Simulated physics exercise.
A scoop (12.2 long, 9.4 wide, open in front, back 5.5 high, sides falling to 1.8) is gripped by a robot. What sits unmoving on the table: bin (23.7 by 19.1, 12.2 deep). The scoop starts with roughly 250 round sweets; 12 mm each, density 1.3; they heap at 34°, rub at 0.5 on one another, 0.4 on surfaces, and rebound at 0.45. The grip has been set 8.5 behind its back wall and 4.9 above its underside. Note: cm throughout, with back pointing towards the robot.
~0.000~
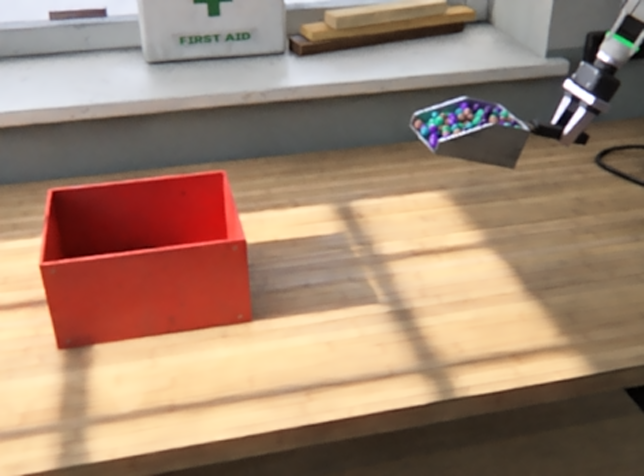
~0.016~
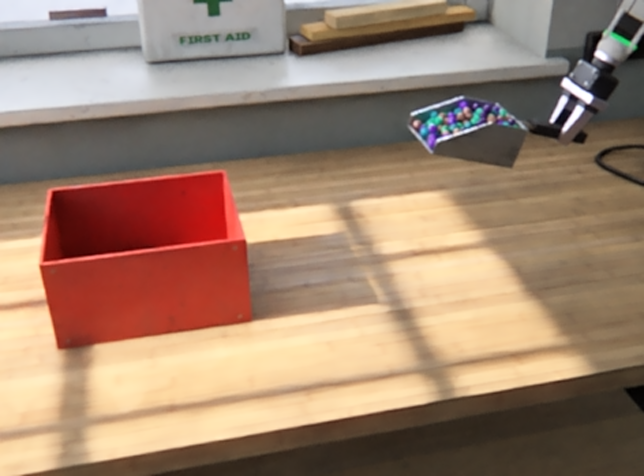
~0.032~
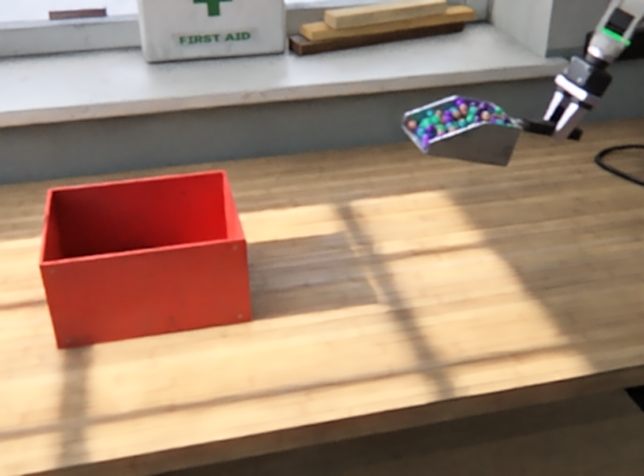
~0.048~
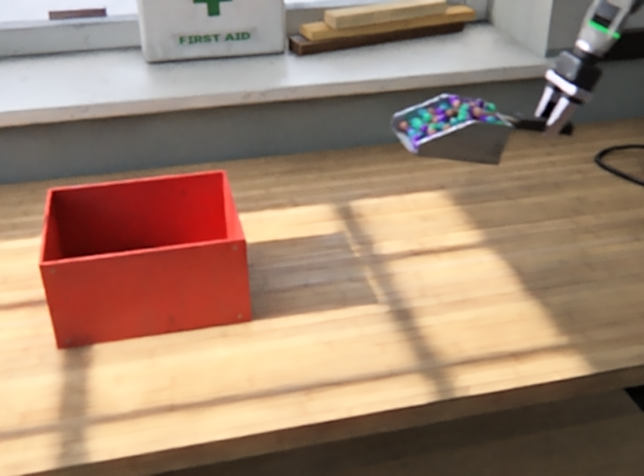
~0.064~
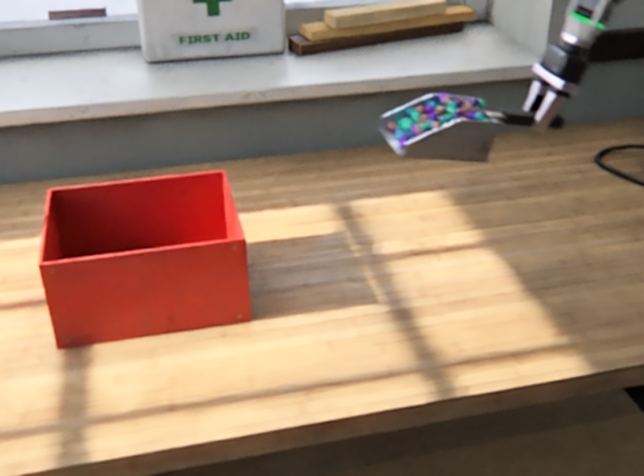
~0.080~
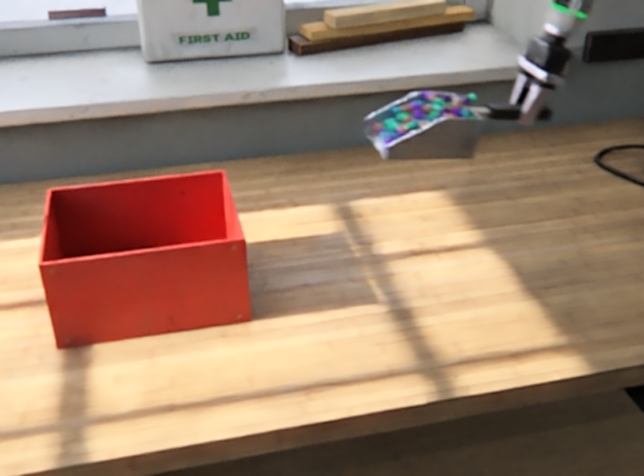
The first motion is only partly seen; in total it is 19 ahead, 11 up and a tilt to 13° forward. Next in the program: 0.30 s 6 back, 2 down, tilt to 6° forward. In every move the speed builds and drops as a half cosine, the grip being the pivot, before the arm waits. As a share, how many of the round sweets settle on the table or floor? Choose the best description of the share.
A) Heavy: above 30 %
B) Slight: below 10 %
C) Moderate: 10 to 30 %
B.
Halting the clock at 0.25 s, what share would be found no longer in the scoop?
By then near 80 % is out.
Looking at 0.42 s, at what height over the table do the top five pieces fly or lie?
Height: Some 16 cm.
After 0.25 s, tilted 13° forward, highest piece 28 above the table; 45 on the scoop, 12 in the bin, 197 in flight or on a rim.
After 0.42 s, tilted 7° forward, highest piece 21 above the table; 241 in the bin, 1 on the scoop, 1 on the table or floor, 11 in flight or on a rim.
After 0.70 s, tilted 6° forward, highest piece 5 above the table; 240 in the bin, 13 on the table or floor, 1 in flight or on a rim.
After 1.75 s, tilted 6° forward, highest piece 3 above the table; 240 in the bin, 14 on the table or floor.
At rest, 240 in the bin, 14 on the table or floor. That is 6 % on the table or floor.
